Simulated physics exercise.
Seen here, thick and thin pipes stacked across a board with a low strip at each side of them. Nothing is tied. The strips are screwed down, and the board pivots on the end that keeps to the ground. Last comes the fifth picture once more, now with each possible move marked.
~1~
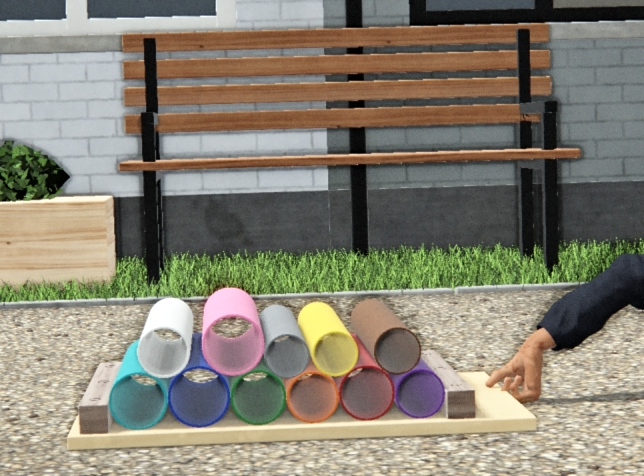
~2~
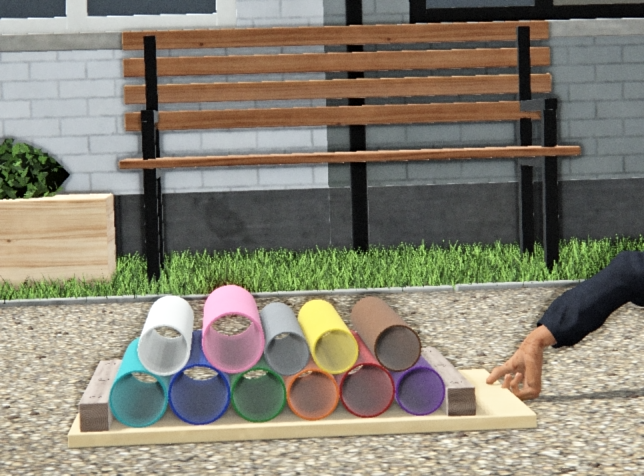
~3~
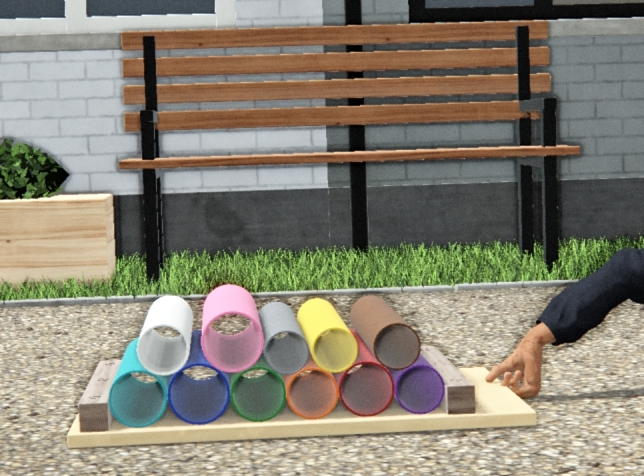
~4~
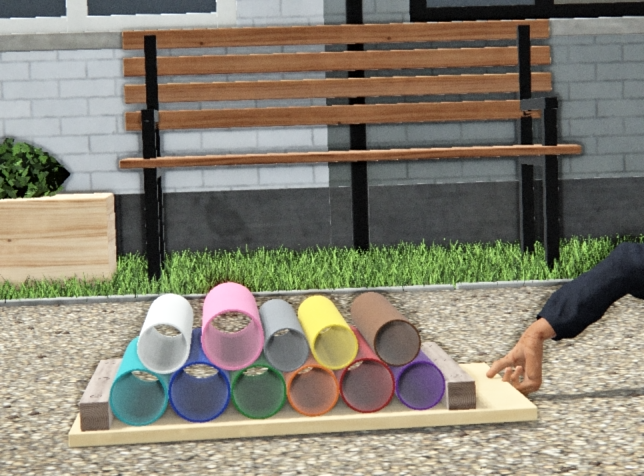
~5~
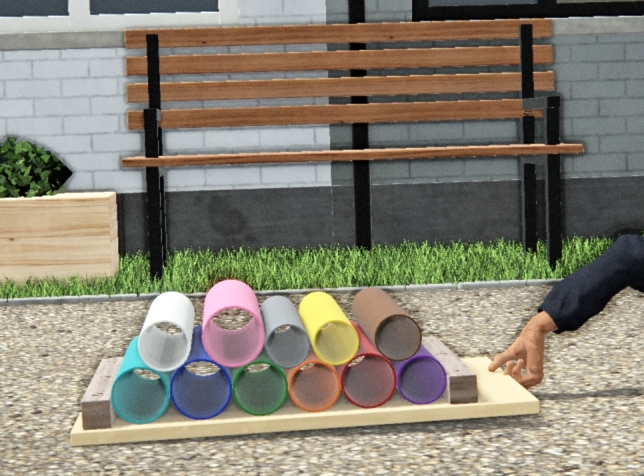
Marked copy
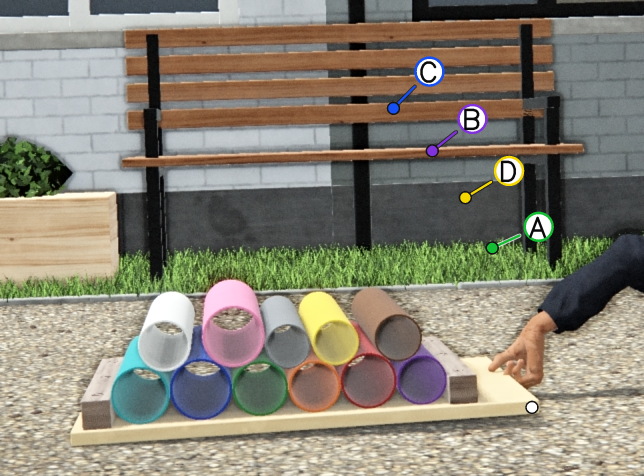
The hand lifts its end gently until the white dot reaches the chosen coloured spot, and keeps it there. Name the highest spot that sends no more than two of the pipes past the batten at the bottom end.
D is the limit.
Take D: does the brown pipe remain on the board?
Yes.
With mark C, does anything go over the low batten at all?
At C: Yes.
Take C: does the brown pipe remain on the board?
No, with C.
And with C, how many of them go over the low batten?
It comes to five.
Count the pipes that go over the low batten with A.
The count is none.
On the copy, A at (492, 248); B at (432, 151); C at (393, 108); D at (465, 198); the white dot at (532, 407).
On D. First, board at 17°.
Then, board at 29°.
Finally, board at 29°, one over the low batten (white).
By contrast, A none over the low batten; B five over the low batten; C five over the low batten.
